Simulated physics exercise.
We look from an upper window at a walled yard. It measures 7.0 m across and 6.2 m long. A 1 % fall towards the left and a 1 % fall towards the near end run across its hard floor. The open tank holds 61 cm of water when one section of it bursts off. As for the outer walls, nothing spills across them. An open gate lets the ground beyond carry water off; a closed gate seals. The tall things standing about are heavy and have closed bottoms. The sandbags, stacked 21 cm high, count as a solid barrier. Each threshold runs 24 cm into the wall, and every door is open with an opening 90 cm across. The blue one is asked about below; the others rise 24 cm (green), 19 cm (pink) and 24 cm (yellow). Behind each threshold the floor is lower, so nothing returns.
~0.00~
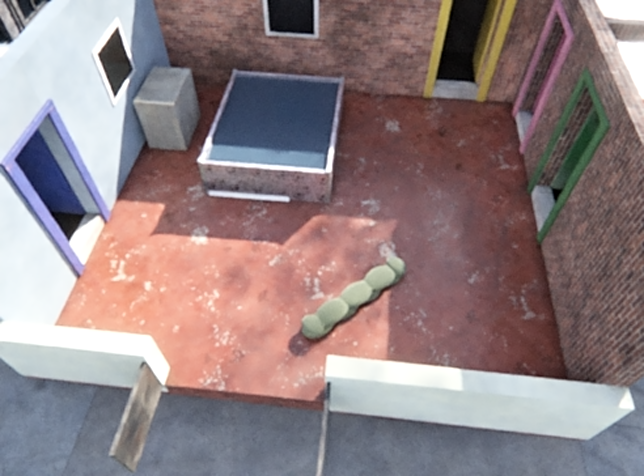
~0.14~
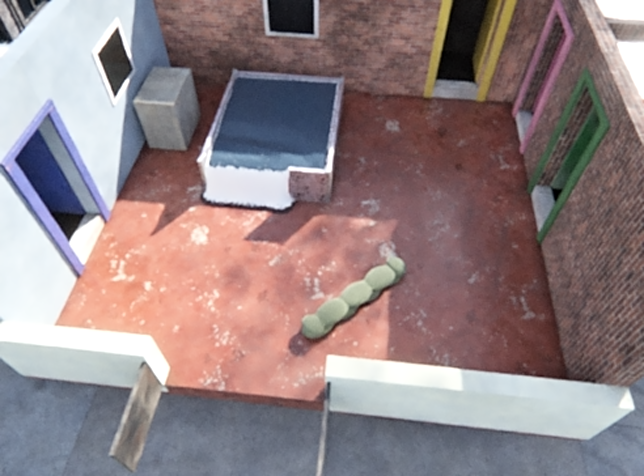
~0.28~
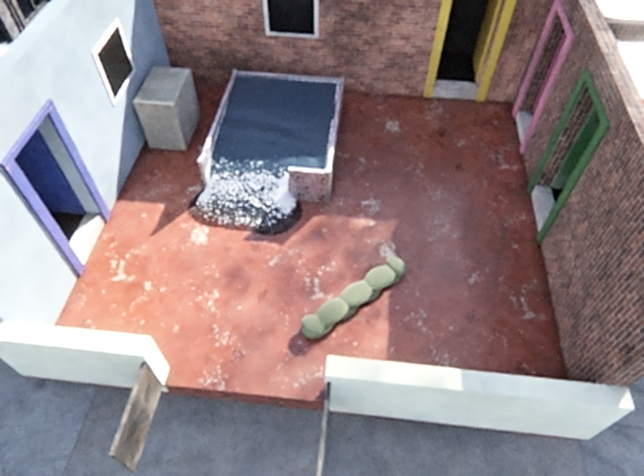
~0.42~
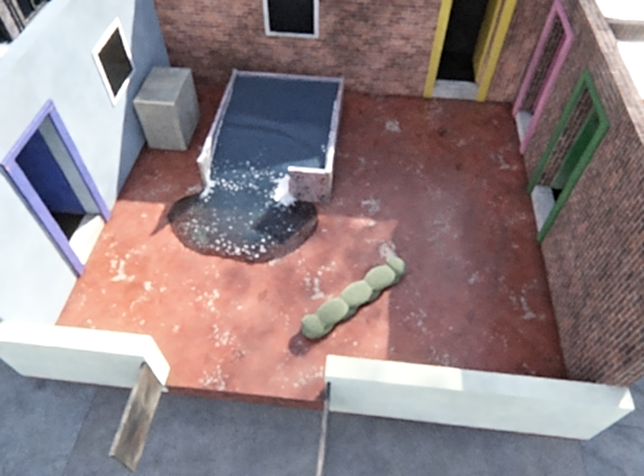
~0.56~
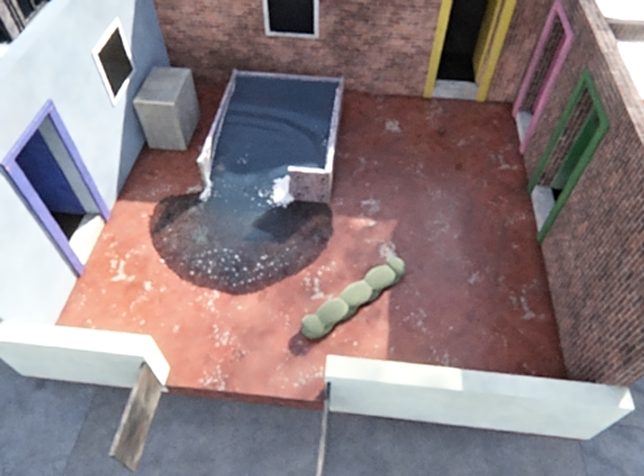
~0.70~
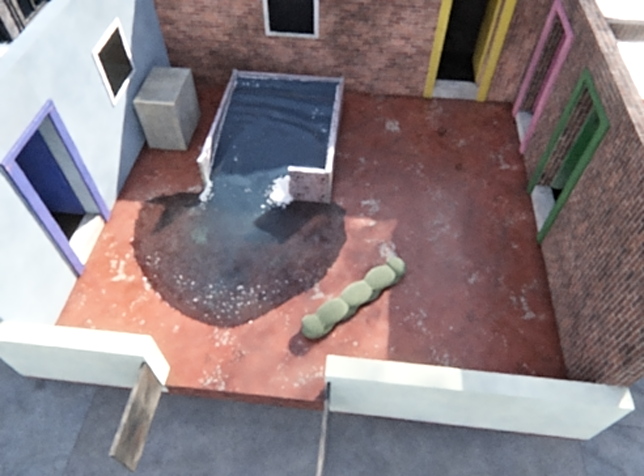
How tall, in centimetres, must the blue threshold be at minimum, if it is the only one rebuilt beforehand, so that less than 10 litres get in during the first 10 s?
It needs to be at least 15 cm tall.
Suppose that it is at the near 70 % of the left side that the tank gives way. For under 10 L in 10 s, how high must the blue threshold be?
Then roughly 18 cm.
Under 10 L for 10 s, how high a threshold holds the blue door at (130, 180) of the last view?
About 5.0 cm.
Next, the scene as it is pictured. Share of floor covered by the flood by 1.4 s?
The wet part is about 30 per cent.
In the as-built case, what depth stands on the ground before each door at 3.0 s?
Depths in cm: Blue 14, green 0, pink 0, yellow 0.
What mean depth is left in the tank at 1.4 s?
Close to 42 cm deep on average.
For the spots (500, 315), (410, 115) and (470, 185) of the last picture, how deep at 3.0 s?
The depths come to about 0, 0 and 0 cm.
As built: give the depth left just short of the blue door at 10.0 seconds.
The depth there is around 8.0 cm.
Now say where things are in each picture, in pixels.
The first frame shows the open tank at (277, 120) is whole and still, 61 cm deep; the blue door at (69, 201) is dry.
In the second frame, water pours out at (249, 183) and has run 0.3 m, to (225, 204); about 9 cm deep outside, 61 cm at the back.
In the third frame, water pours out at (249, 186) and has run 0.8 m, to (259, 230); about 11 cm deep outside, 61 cm at the back.
In the fourth frame, the gap is at (249, 186), the front 1.3 m out at (229, 255); the back of the open tank holds 61 cm.
In the fifth frame, water pours out at (249, 186) and has run 1.9 m, to (228, 289); about 6 cm deep outside, 61 cm at the back.
In the sixth frame, the gap is at (249, 187), the front 2.4 m out at (215, 321); the back of the open tank holds 59 cm; 0.7 m in a straight line remain to the blue door at (69, 201).
After 1.4 s water covers 30 % of the floor, deepest (36 cm) near (235, 197); 3 cm at the blue door, 0 litres in over its 21 cm threshold.
After 3.0 s water covers 30 % of the floor, deepest (32 cm) near (42, 353); 14 cm at the blue door, 0 litres in over its 21 cm threshold.
After 10.0 s water covers 55 % of the floor, deepest (11 cm) near (42, 353); 8 cm at the blue door, 0 litres in over its 21 cm threshold.
At the blue door as built, the water arrived by 1.3 s and peaked near 17 cm at 3.8 s.
Run again over the same 10 s with other heights there, 22 litres in over 13 cm, 2 litres over 17.5 cm. The limit of 10 litres is kept from about 15 cm up.
